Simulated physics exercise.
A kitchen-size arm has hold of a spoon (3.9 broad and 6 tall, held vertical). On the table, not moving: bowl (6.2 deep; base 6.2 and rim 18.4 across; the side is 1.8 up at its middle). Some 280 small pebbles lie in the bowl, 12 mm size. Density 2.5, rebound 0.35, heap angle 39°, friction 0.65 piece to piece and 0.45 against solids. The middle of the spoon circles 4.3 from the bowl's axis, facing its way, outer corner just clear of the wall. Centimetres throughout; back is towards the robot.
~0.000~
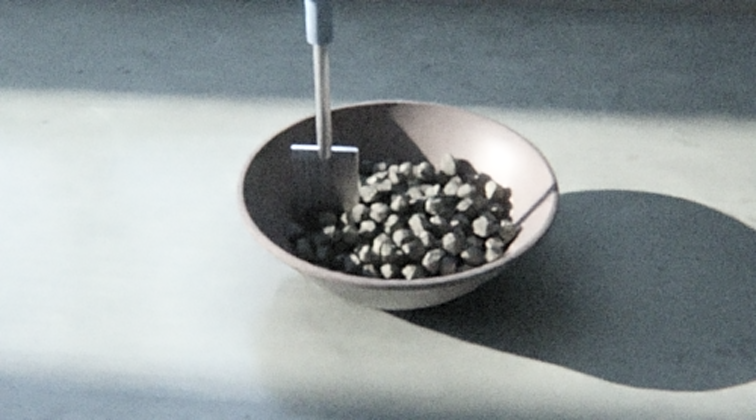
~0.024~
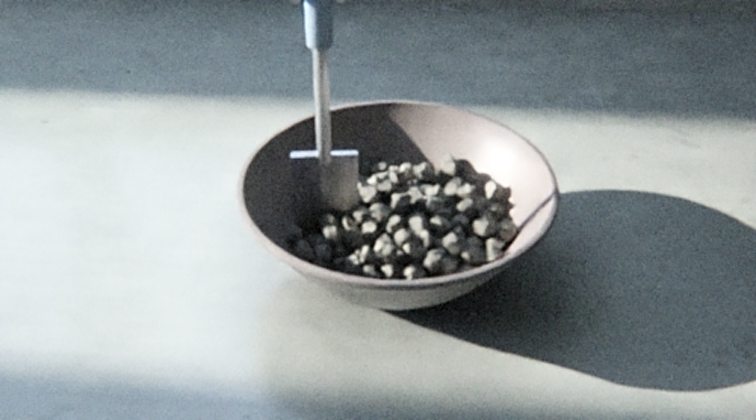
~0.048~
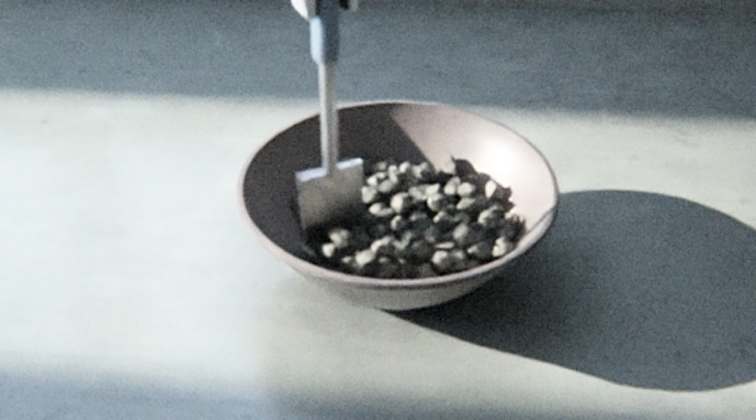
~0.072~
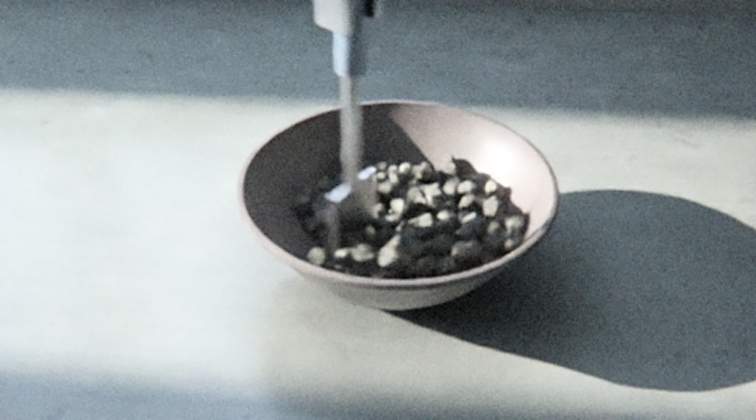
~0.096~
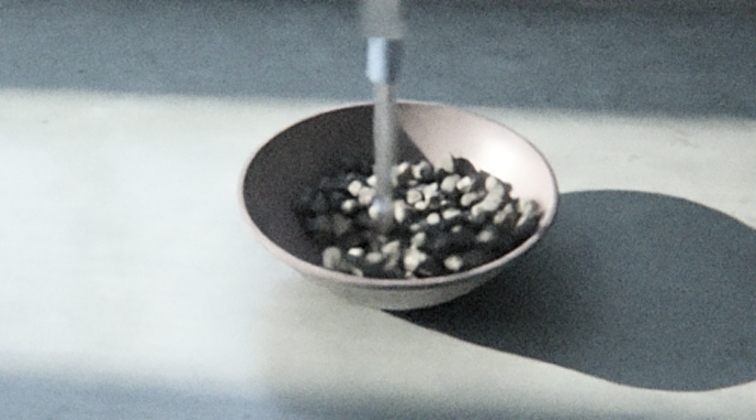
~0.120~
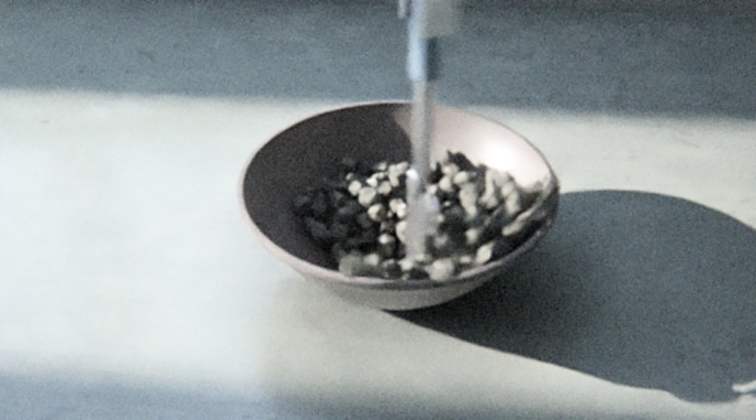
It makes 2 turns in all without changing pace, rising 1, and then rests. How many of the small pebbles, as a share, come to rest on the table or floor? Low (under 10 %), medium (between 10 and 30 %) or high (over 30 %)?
On the table or floor the share is high, over 30 %.
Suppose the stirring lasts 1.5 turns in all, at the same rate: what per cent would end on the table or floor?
It would be near 45 per cent.
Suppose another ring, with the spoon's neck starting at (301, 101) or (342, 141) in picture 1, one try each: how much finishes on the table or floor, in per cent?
About 20 and 35 per cent.
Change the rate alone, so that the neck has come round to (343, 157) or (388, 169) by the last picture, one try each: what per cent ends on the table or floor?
Some 15 and 35 per cent.
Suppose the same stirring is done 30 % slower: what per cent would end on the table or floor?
In that case some 30 per cent.
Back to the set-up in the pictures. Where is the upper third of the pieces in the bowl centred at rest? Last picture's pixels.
At about (385, 238).
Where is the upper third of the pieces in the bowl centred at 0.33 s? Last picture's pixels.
Near (290, 174).
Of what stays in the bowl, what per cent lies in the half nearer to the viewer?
About 50 per cent.
By 0.33 s, 346° round, highest piece 11 above the table; 190 in the bowl, 38 on the table or floor, 51 in flight or on the tool.
By 0.54 s, 220° round, highest piece 8 above the table; 153 in the bowl, 118 on the table or floor, 8 in flight or on the tool.
By 0.85 s, 0° round, highest piece 4 above the table; 149 in the bowl, 130 on the table or floor.
By 1.55 s, 0° round, highest piece 4 above the table; 149 in the bowl, 130 on the table or floor.
Final count, 149 in the bowl, 130 on the table or floor. That is 47 % on the table or floor.
